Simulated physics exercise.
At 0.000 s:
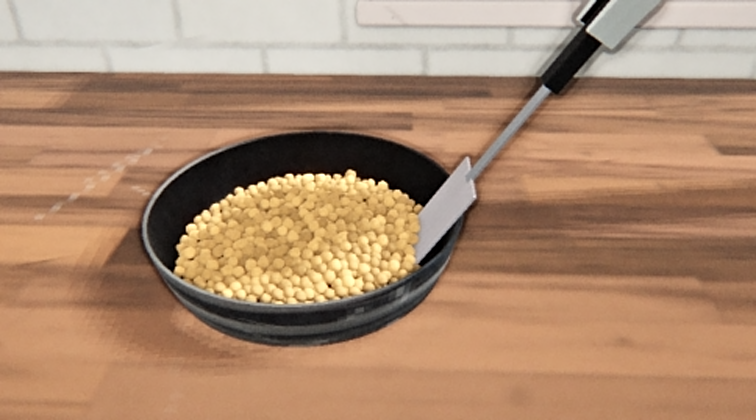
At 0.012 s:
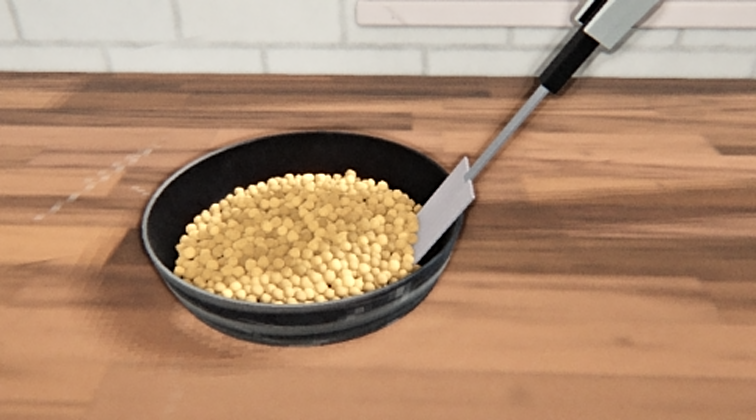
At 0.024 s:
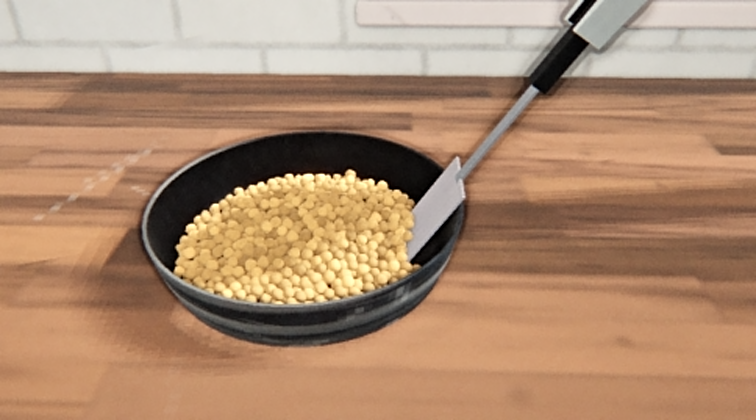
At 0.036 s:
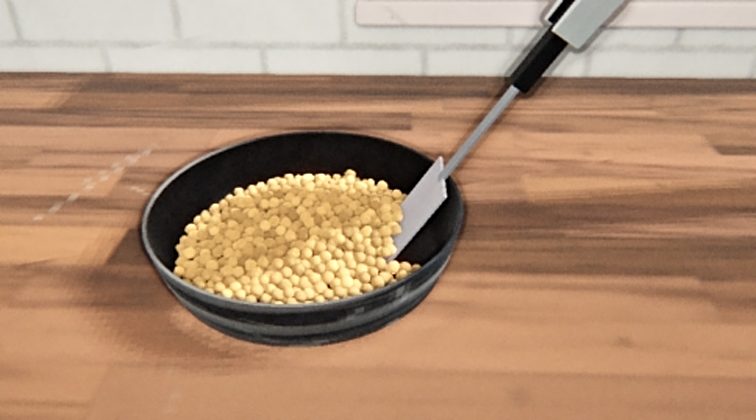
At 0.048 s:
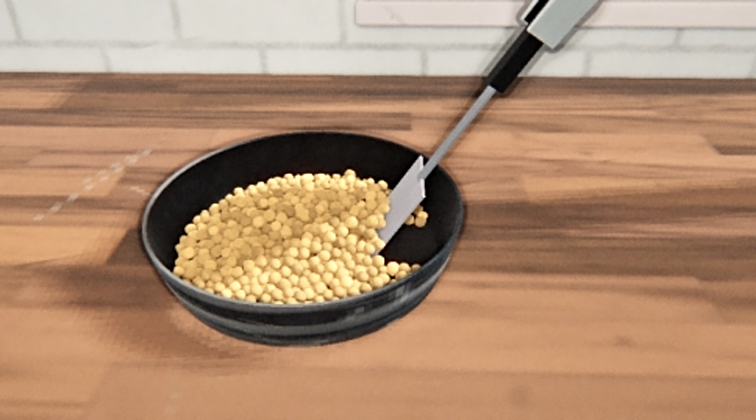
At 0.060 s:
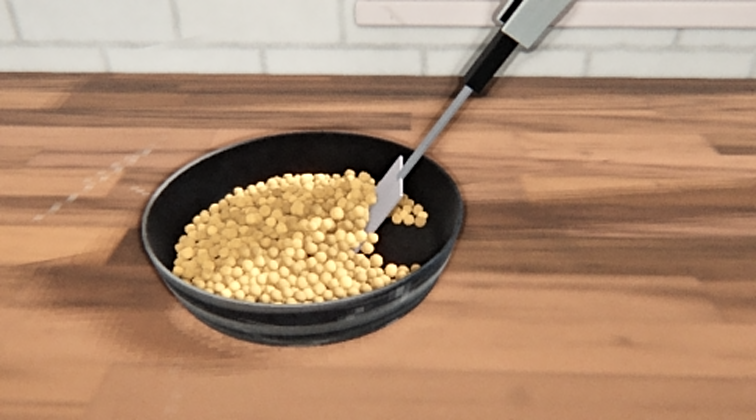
On a wooden countertop, a gripper-held paddle sweeping left through a black frying pan of yellow chickpeas, pushing them into a heap.
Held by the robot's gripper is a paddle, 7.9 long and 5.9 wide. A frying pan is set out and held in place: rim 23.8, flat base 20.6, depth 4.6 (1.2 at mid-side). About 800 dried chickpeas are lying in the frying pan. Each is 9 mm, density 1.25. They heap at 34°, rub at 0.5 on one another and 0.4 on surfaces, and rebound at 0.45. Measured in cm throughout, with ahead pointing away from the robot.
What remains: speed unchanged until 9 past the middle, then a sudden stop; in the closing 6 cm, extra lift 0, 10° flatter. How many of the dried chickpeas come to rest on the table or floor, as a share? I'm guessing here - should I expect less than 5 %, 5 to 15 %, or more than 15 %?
You should expect 5 to 15 %.
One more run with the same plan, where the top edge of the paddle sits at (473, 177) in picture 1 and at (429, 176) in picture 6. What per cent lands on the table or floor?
Roughly 5 percent ends up there.
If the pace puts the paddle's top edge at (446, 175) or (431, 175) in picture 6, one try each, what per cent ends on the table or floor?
0 % and 0 %.
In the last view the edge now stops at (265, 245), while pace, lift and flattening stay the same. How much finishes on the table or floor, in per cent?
0 %, roughly.
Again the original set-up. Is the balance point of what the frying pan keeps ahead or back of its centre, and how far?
Roughly 3.0 centimetres ahead.
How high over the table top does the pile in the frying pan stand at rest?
Roughly 5.0 centimetres.
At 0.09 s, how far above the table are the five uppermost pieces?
Estimated height above table: Approx. 7 cm.
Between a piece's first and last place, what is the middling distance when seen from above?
2 cm.
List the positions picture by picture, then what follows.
The first picture shows the paddle top edge at (471, 176), sloping 57°; upper third of the load around (315, 231), from x 180 to 425, top at y 175; 804 in the frying pan.
The second picture shows the paddle top edge at (470, 176), sloping 57°; upper third of the load around (315, 231), from x 180 to 425, top at y 175.
The third picture shows the paddle top edge at (461, 176), sloping 57°; upper third of the load around (318, 231), from x 180 to 425, top at y 175.
The fourth picture shows the paddle top edge at (443, 175), sloping 57°; upper third of the load around (321, 230), from x 180 to 425, top at y 175.
The fifth picture shows the paddle top edge at (422, 175), sloping 57°; upper third of the load around (320, 226), from x 180 to 425, top at y 175.
The sixth picture shows the paddle top edge at (401, 175), sloping 57°; upper third of the load around (317, 222), from x 180 to 425, top at y 175; 804 in the frying pan.
After 0.09 s, sloping 57°, highest piece 7 above the table; 804 in the frying pan.
After 0.12 s, sloping 54°, highest piece 9 above the table; 804 in the frying pan.
After 0.33 s, sloping 47°, highest piece 8 above the table; 721 in the frying pan, 74 on the table or floor, 9 on the blade or in flight.
After 1.38 s, sloping 47°, highest piece 5 above the table; 721 in the frying pan, 83 on the table or floor.
In the end, 721 in the frying pan, 83 on the table or floor. That is 10 % on the table or floor.
